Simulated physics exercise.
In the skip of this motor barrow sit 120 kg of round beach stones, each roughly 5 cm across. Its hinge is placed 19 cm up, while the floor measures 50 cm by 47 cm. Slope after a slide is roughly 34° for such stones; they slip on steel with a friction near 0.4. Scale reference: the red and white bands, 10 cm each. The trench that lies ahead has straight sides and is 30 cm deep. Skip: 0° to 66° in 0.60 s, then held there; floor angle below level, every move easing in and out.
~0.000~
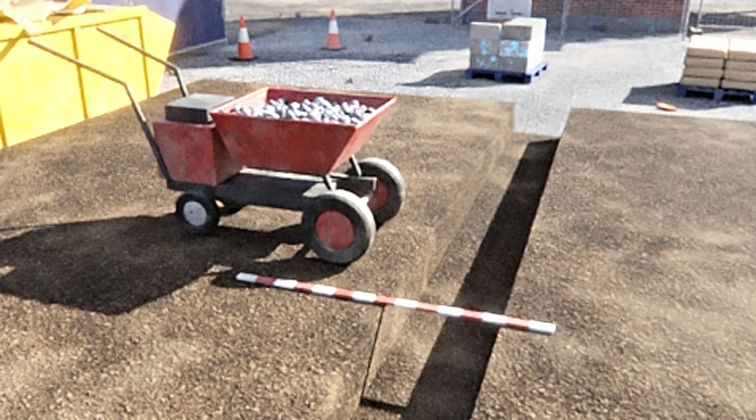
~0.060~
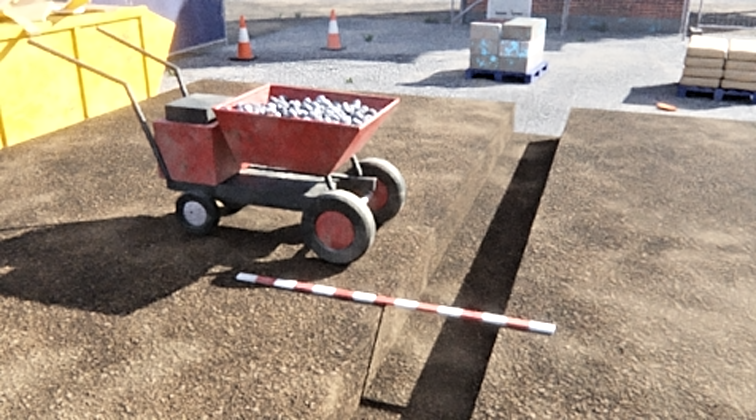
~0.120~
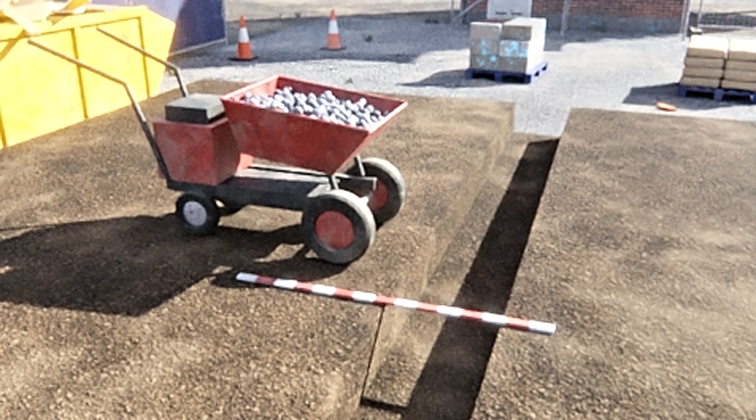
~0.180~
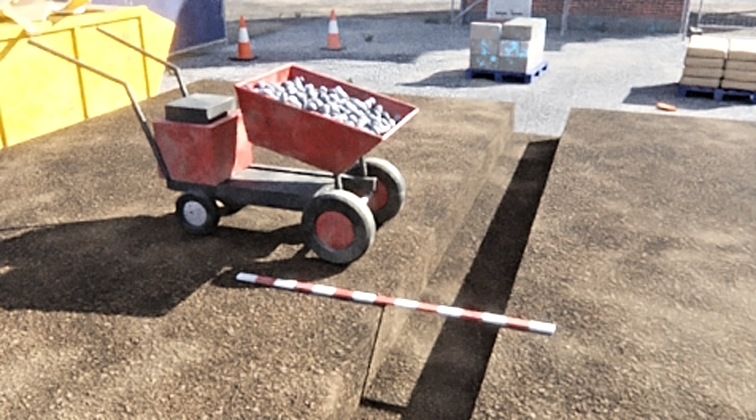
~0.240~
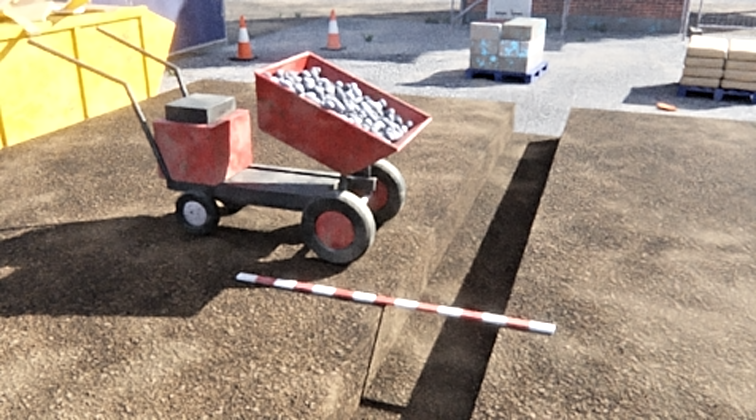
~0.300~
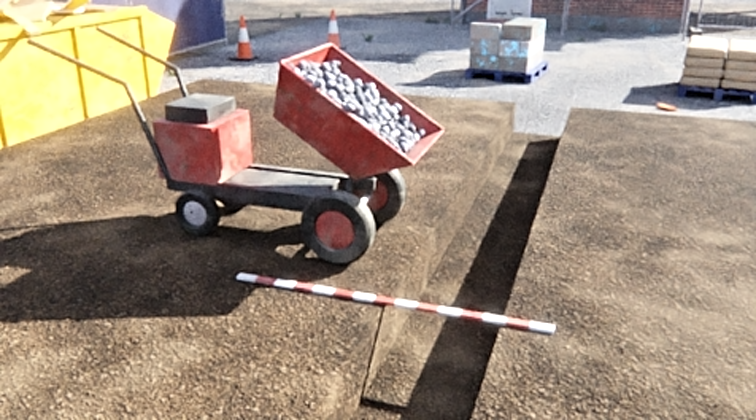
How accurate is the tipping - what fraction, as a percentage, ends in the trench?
Close to 63 in every hundred.
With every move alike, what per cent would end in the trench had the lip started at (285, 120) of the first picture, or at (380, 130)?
About 90 per cent first, then about 45 per cent.
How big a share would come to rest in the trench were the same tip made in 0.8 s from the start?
Close to 80 per cent then.
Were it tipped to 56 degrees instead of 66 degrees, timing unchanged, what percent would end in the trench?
Near 45 per cent then.
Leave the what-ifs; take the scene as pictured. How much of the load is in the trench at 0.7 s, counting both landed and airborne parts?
By then, around 30 percent.
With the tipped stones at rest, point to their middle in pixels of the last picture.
(504, 297).
After 0.4 s the floor is at 56°; 100 % in the skip; the foremost stones are at (432, 179).
After 0.7 s the floor is at 66°; 71 % in the skip, 28 % in the trench, 1 % past the trench; the foremost stones are at (518, 251).
After 1.0 s the floor is at 66°; 23 % in the skip, 39 % in the trench, 38 % past the trench; the foremost stones are at (694, 277).
After 3.0 s the floor is at 66°; 0 % in the skip, 63 % in the trench, 37 % past the trench; the foremost stones are past the picture's edge.
